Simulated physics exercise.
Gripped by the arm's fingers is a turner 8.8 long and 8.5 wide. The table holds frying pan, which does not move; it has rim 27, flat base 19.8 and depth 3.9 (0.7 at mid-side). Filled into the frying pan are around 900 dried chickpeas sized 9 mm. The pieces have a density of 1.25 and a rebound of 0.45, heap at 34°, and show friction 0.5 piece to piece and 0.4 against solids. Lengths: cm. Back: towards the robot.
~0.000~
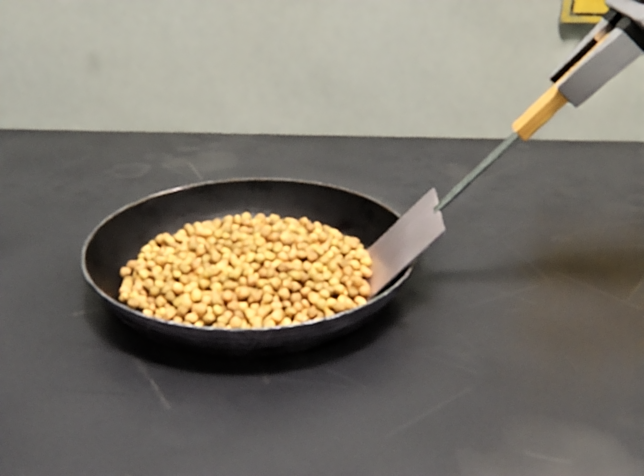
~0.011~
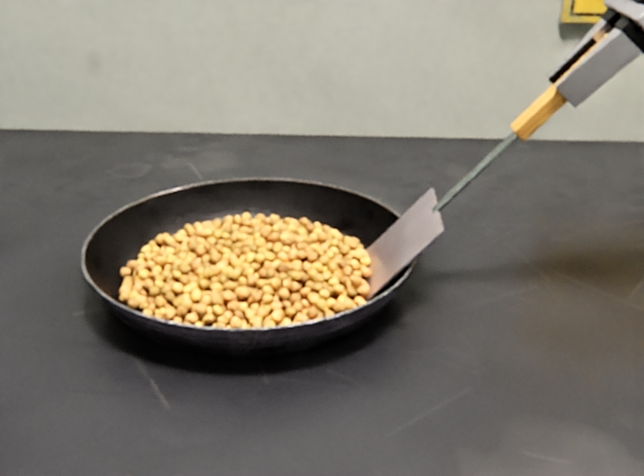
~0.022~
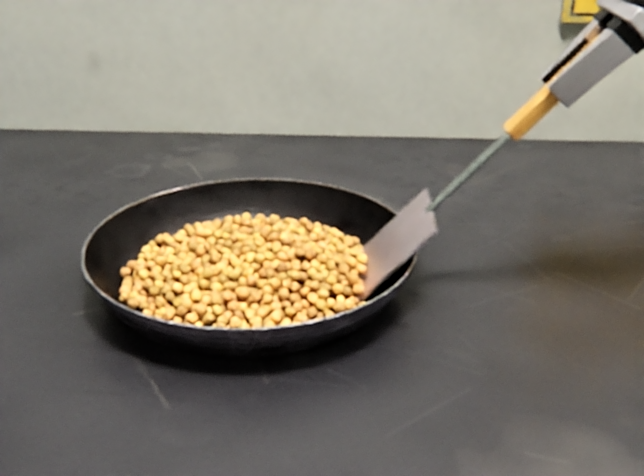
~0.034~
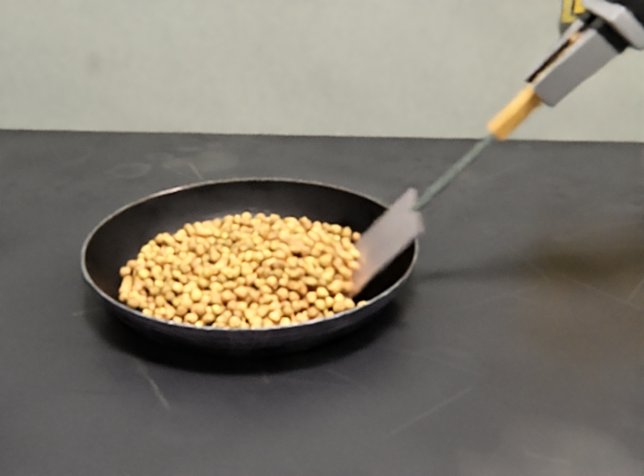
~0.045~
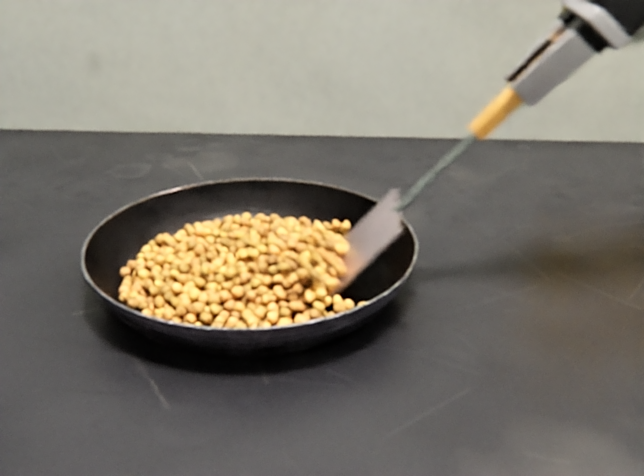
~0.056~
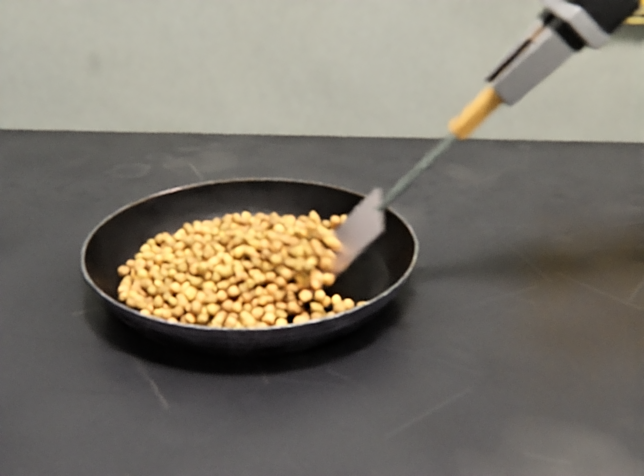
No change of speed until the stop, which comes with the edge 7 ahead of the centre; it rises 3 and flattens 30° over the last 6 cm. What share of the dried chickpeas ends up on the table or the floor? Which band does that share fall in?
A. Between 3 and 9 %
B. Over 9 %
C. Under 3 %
Over 9 % (B).
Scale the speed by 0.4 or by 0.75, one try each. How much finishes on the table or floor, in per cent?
Some 0 and 10 per cent.
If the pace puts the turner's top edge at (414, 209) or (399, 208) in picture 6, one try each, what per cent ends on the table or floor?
Close to 0 per cent in the first try and close to 5 per cent in the second.
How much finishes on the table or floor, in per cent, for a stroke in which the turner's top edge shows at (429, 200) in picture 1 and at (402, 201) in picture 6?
Around 0 per cent finishes there.
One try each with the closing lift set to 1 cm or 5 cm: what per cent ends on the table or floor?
It comes to around 5 per cent on the first try and around 20 per cent on the second.
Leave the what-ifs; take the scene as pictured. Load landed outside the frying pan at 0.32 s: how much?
Fraction noted: Close to 10 per cent.
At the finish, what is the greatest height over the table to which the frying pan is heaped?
About 4.5 cm above the table.
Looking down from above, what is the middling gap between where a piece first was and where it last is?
Some 4 cm.
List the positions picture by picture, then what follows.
The turner top edge at (439, 208), sloping 49°; upper third of the load around (258, 263), from x 125 to 365, top at y 220; 900 in the frying pan, in the first picture.
The turner top edge at (438, 208), sloping 49°; upper third of the load around (259, 264), from x 125 to 365, top at y 220, in the second picture.
The turner top edge at (431, 208), sloping 49°; upper third of the load around (261, 263), from x 125 to 360, top at y 220, in the third picture.
The turner top edge at (416, 209), sloping 49°; upper third of the load around (270, 261), from x 125 to 360, top at y 220, in the fourth picture.
The turner top edge at (398, 208), sloping 49°; upper third of the load around (273, 259), from x 125 to 360, top at y 220, in the fifth picture.
The turner top edge at (380, 208), sloping 49°; upper third of the load around (271, 257), from x 125 to 360, top at y 215; 900 in the frying pan, in the sixth picture.
After 0.08 s, sloping 49°, highest piece 7 above the table; 900 in the frying pan.
After 0.11 s, sloping 41°, highest piece 8 above the table; 900 in the frying pan.
After 0.32 s, sloping 19°, highest piece 5 above the table; 790 in the frying pan, 106 on the table or floor, 4 on the blade or in flight.
After 1.37 s, sloping 19°, highest piece 4 above the table; 790 in the frying pan, 110 on the table or floor.
In the end, 790 in the frying pan, 110 on the table or floor. That is 12 % on the table or floor.
